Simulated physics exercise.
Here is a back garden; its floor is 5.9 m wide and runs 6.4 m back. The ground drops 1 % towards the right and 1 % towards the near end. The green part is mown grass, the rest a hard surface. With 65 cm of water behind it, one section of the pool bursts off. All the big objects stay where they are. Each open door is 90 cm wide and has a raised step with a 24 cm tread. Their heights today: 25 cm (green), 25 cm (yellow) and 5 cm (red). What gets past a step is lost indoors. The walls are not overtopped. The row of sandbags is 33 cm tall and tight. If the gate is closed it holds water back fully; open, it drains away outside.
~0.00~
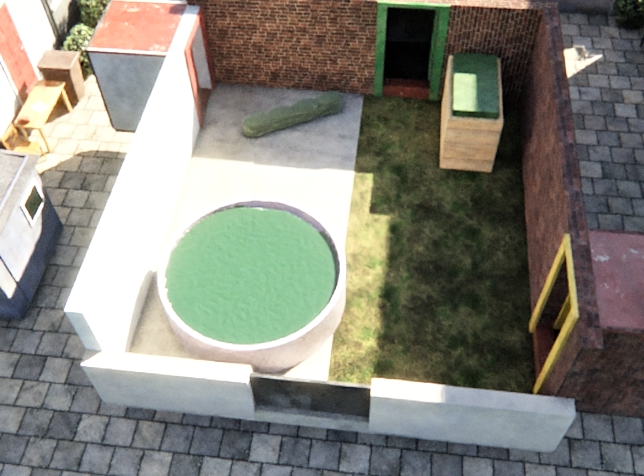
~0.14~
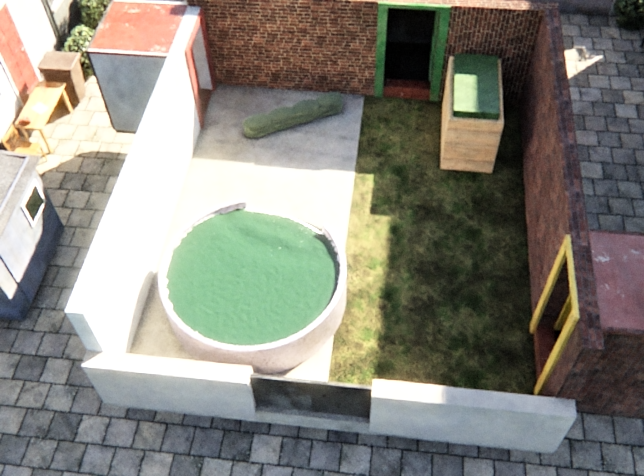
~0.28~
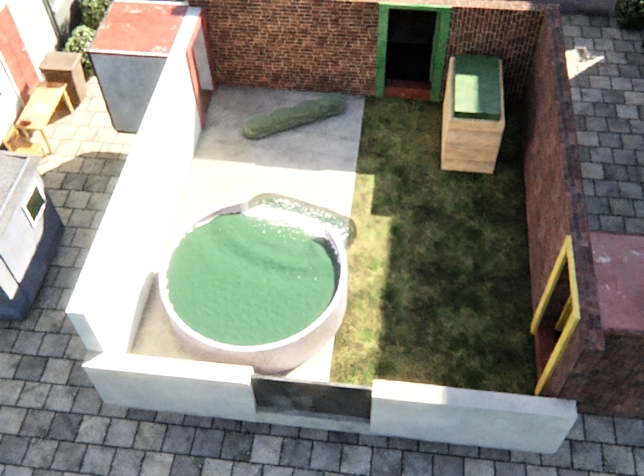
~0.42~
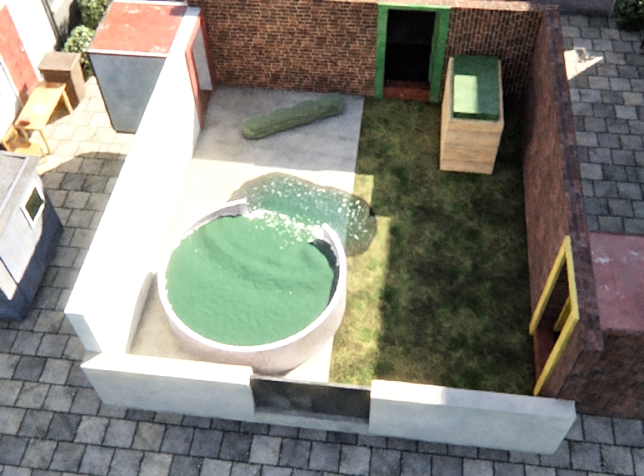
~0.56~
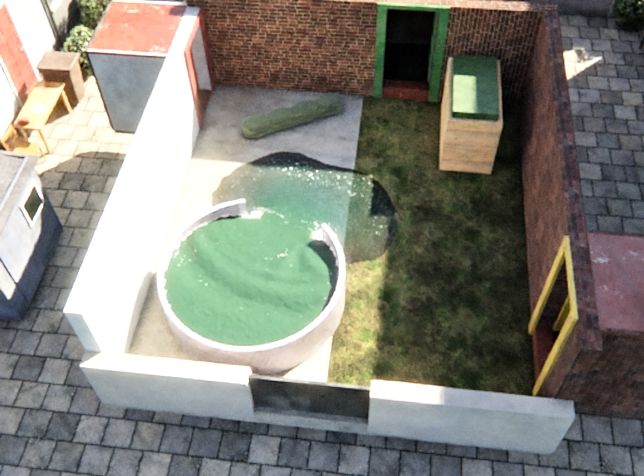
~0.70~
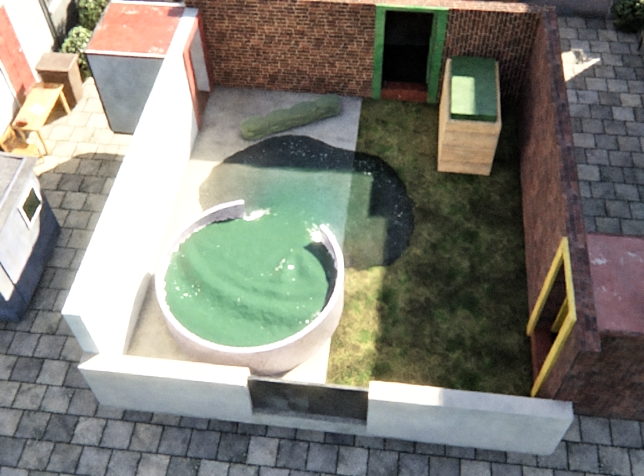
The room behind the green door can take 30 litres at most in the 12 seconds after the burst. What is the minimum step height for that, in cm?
Some 26 cm above the ground.
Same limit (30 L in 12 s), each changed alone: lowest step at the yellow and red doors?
About 9.5 cm at yellow and 7.5 cm at red.
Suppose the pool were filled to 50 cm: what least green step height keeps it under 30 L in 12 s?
Some 18 cm.
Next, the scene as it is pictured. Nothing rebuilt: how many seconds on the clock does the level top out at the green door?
At about 3.0 s.
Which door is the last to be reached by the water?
The yellow one.
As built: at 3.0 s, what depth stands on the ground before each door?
In cm: Green 36, yellow 0, red 8.
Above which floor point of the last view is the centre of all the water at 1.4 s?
Near (276, 262).
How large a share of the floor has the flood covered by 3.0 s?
Near 55 per cent is wet.
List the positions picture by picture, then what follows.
In the first picture, still water, 65 cm deep, in the pool at (253, 270); the green door at (409, 55) is dry.
In the second picture, the front is at a hidden place, 0.3 m from the gap on the far side; 0.3 m2 of floor is wet, 65 cm left at the back.
In the third picture, the front is at (272, 196), 0.7 m from the gap on the far side; 1.1 m2 of floor is wet, 65 cm left at the back.
In the fourth picture, the gap is on the far side, the front 1.2 m out at (275, 176); the back of the pool holds 65 cm.
In the fifth picture, the gap is on the far side, the front 1.7 m out at (370, 181); the back of the pool holds 65 cm.
In the sixth picture, water pours out on the far side and has run 2.2 m, to (374, 160); about 4 cm deep outside, 65 cm at the back; 1.7 m in a straight line remain to the green door at (407, 58).
After 1.4 s water covers 35 % of the floor, deepest (30 cm) near (307, 237); it has not reached the green door.
After 3.0 s water covers 55 % of the floor, deepest (36 cm) near (434, 112); 36 cm at the green door, 14 litres in over its 25 cm step.
After 12.0 s water covers 95 % of the floor, deepest (18 cm) near (474, 421); 8 cm at the green door, 38 litres in over its 25 cm step.
At the green door as built, the water arrived by 1.7 s and peaked near 36 cm at 3.0 s.
Run again over the same 12 s with other heights there, 64 litres in over 22 cm, 13 litres over 30 cm. The limit of 30 litres is kept from about 26 cm up.
